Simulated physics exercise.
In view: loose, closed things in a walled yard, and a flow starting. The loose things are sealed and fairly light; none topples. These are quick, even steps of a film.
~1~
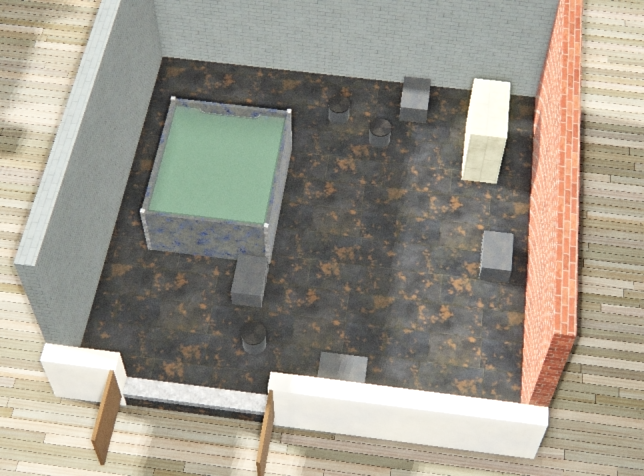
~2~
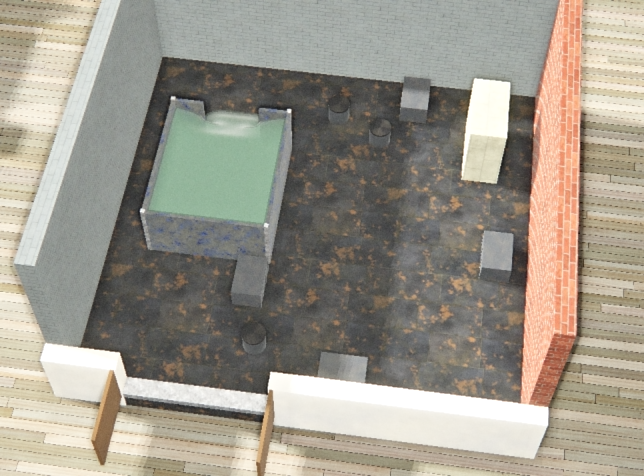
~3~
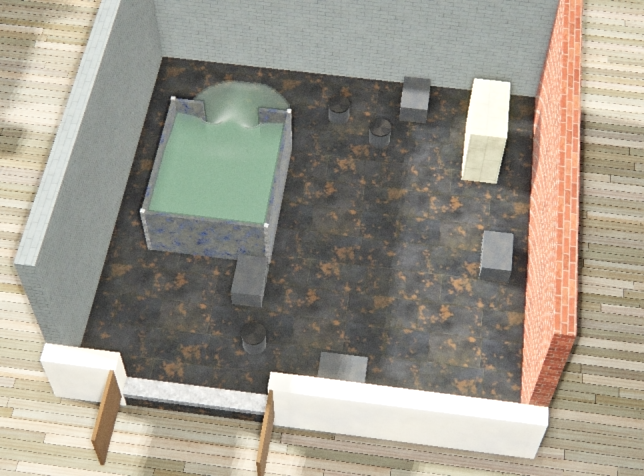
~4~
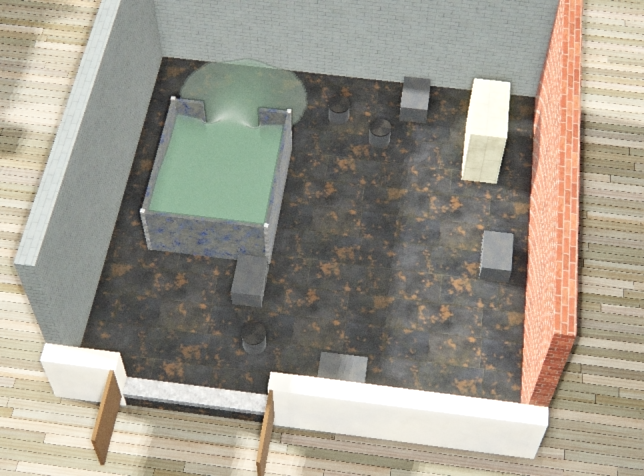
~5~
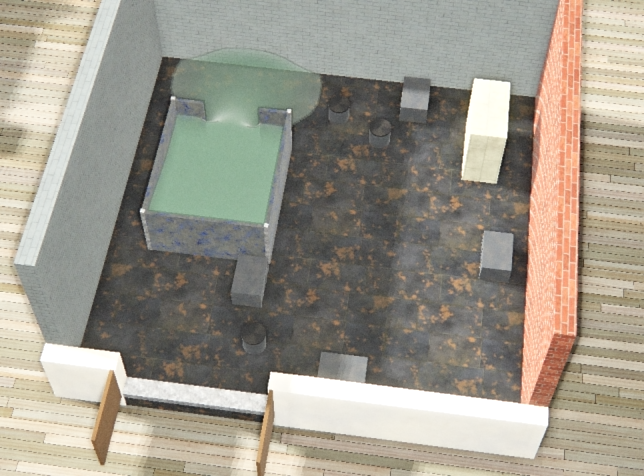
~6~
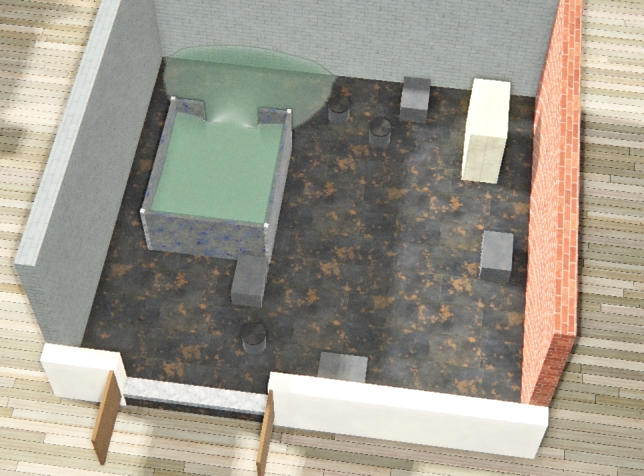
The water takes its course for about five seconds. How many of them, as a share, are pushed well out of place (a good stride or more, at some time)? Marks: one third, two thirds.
That comes to between one and two thirds.
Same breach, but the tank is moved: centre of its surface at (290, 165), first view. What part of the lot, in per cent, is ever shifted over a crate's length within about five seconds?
Roughly 40 per cent.
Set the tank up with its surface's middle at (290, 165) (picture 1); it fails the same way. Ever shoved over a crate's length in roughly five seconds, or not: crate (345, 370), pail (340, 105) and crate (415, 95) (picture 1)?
As listed: Short of that, shifted that much, swept aside.
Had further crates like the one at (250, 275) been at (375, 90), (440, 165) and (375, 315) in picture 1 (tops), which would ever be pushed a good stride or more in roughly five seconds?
In that order: Yes, shifted that much, less than that.
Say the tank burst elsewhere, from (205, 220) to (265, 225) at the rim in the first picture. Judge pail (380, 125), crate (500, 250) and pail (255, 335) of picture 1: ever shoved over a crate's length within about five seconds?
In turn: Less than that, no, pushed that far.
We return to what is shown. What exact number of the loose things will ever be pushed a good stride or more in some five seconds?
I count 3.
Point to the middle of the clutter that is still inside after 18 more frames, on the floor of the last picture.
Around (371, 249).
A moment on, 0 of 7 are well off their spots; 0 afloat.
Next, 1 of 7 are well off their spots; 0 afloat.
Later, 3 of 7 are well off their spots; 1 afloat.
In the end, 3 of 7 are well off their spots, and 3 have been at some point; 1 afloat.
